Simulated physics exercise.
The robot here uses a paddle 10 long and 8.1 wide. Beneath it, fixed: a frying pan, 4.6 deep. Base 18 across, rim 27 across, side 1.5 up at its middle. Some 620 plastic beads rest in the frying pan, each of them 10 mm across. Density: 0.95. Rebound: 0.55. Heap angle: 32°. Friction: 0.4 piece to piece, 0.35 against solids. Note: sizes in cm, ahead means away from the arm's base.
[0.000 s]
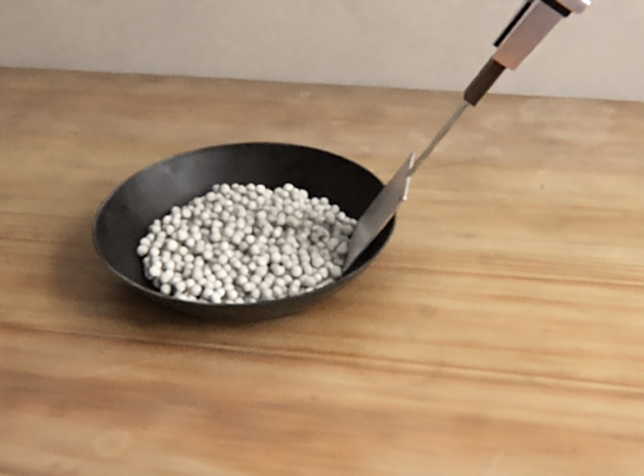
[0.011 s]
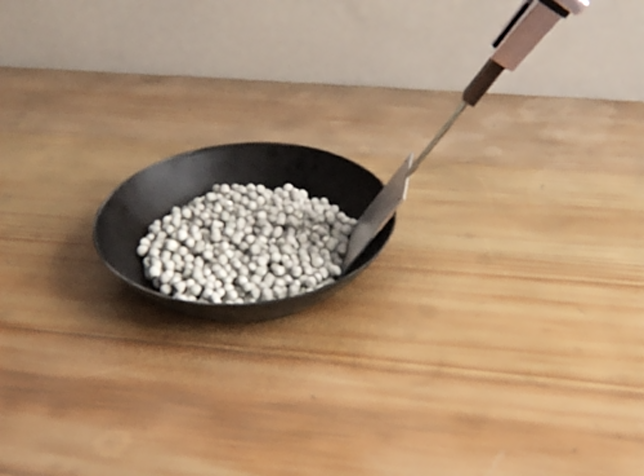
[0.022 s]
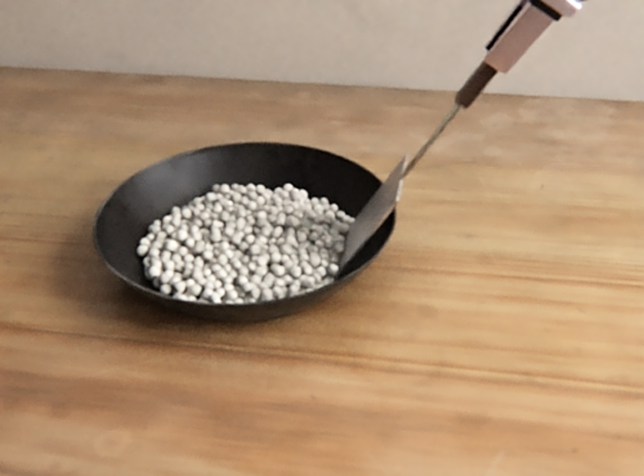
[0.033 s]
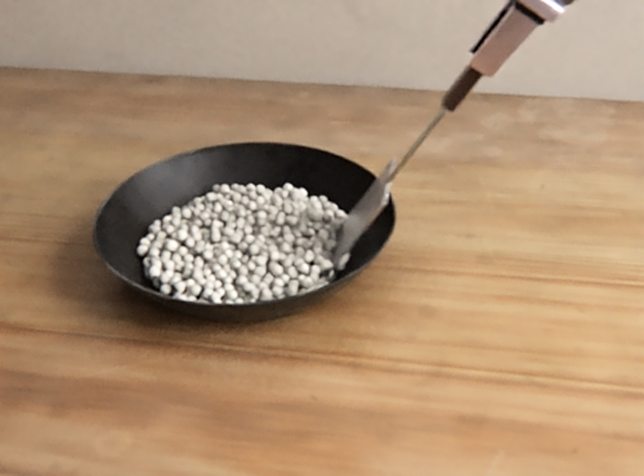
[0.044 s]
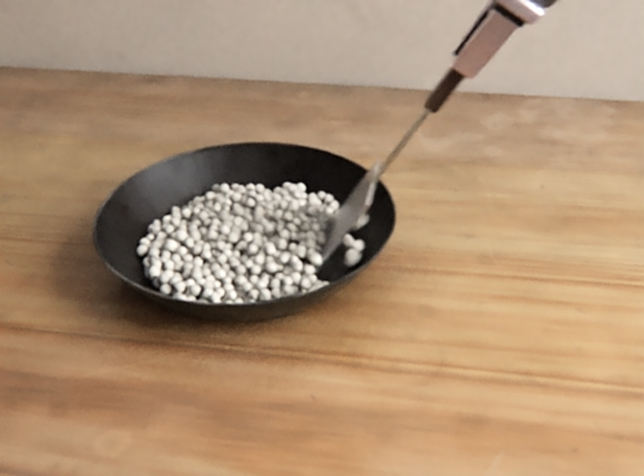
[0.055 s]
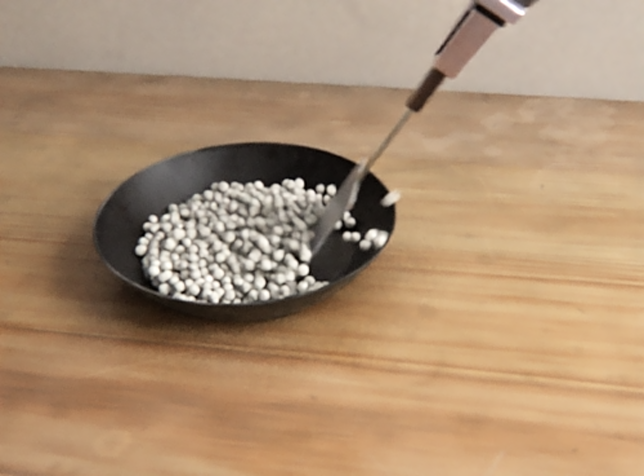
On a wooden tabletop, a dark frying pan holds a heap of small white beads, with a robot's paddle resting against its right side. The paddle slides left into the heap, pushing beads a short way, while a few beads slip behind it onto the bared right side of the pan.
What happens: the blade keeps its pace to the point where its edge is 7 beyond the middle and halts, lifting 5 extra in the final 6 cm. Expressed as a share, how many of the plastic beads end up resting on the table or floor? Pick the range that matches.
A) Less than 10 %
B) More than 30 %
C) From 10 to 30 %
Option C: From 10 to 30 %.
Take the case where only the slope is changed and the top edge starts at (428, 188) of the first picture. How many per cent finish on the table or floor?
Roughly 15%.
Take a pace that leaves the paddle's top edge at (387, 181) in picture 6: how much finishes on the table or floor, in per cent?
About 0 percent.
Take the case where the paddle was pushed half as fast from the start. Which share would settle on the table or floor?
I'd reckon close to 0 per cent.
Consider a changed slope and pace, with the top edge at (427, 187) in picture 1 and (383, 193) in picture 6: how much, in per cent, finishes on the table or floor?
15 %.
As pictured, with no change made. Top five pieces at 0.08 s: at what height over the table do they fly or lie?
Height: Some 9 cm.
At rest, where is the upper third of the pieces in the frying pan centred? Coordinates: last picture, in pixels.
Centre: Roughly (172, 218).
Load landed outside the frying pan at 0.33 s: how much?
15 per cent.
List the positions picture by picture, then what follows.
The first frame shows paddle top edge at (410, 174), sloping 58°; upper third of the load around (250, 237), from x 140 to 350, top at y 190; 616 in the frying pan.
The second frame shows paddle top edge at (409, 175), sloping 58°; upper third of the load around (250, 237), from x 140 to 350, top at y 190.
The third frame shows paddle top edge at (403, 177), sloping 58°; upper third of the load around (250, 237), from x 140 to 350, top at y 190.
The fourth frame shows paddle top edge at (390, 179), sloping 58°; upper third of the load around (255, 236), from x 140 to 350, top at y 190.
The fifth frame shows paddle top edge at (374, 180), sloping 58°; upper third of the load around (268, 233), from x 140 to 360, top at y 185.
The sixth frame shows paddle top edge at (358, 180), sloping 58°; upper third of the load around (265, 229), from x 140 to 390, top at y 185; 616 in the frying pan.
By 0.08 s, sloping 58°, highest piece 13 above the table; 614 in the frying pan, 2 on the blade or in flight.
By 0.11 s, sloping 58°, highest piece 19 above the table; 612 in the frying pan, 4 on the blade or in flight.
By 0.33 s, sloping 58°, highest piece 37 above the table; 512 in the frying pan, 90 on the table or floor, 14 on the blade or in flight.
By 1.38 s, sloping 58°, highest piece 4 above the table; 511 in the frying pan, 105 on the table or floor.
Final count, 511 in the frying pan, 105 on the table or floor. That is 17 % on the table or floor.
